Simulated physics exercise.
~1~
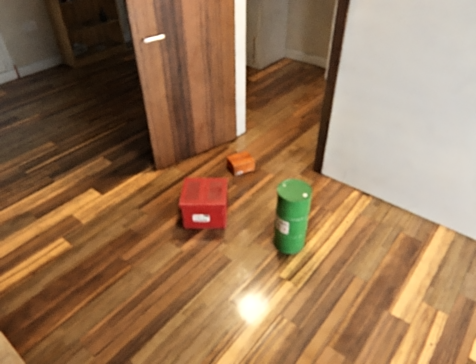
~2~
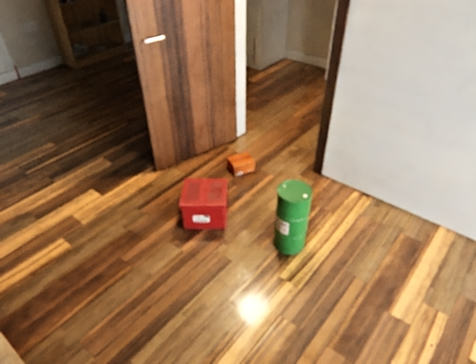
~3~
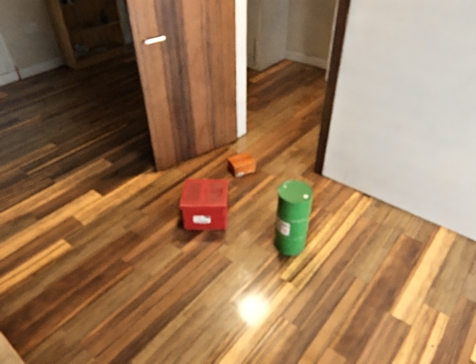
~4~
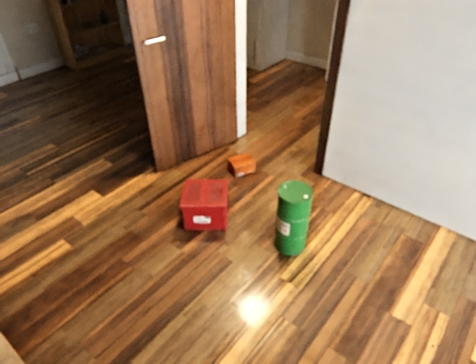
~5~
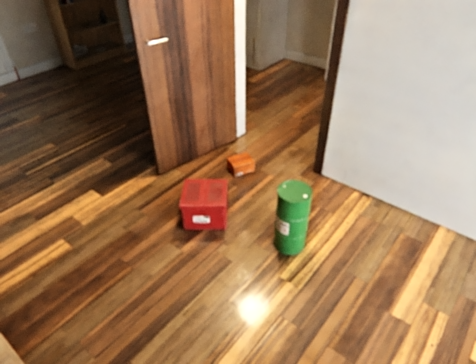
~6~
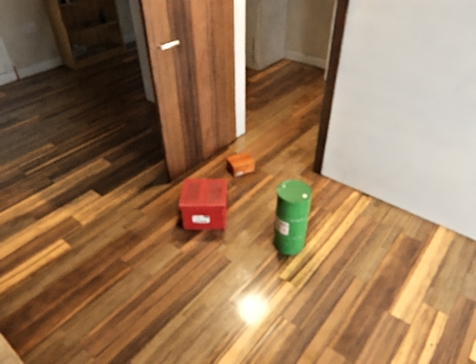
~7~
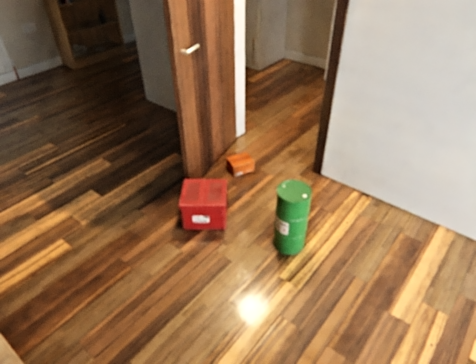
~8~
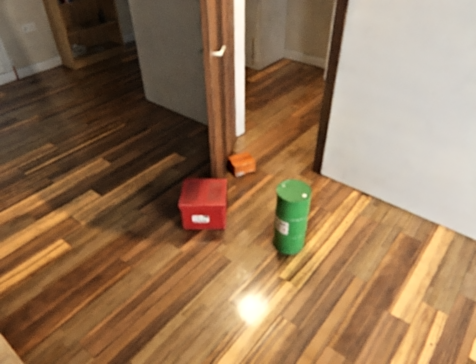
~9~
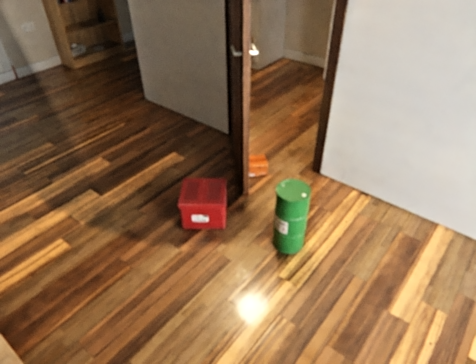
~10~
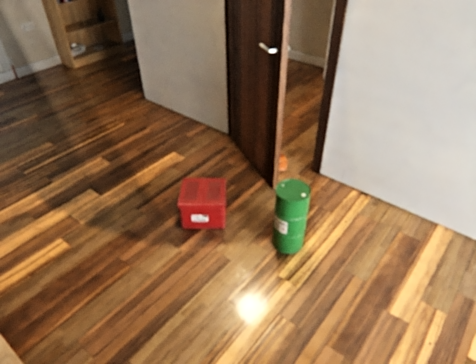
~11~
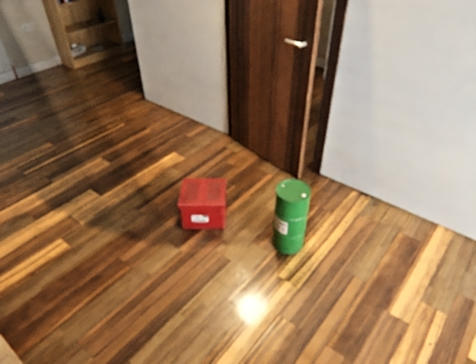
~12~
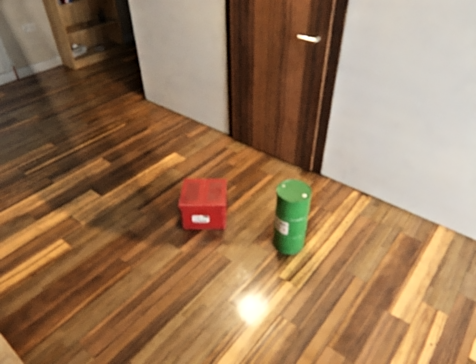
A wooden door standing wide open swung toward its frame, and a small orange box near the doorway slid right and went out of sight as it closed. The door ended up shut, with the red tote and green canister still in place.
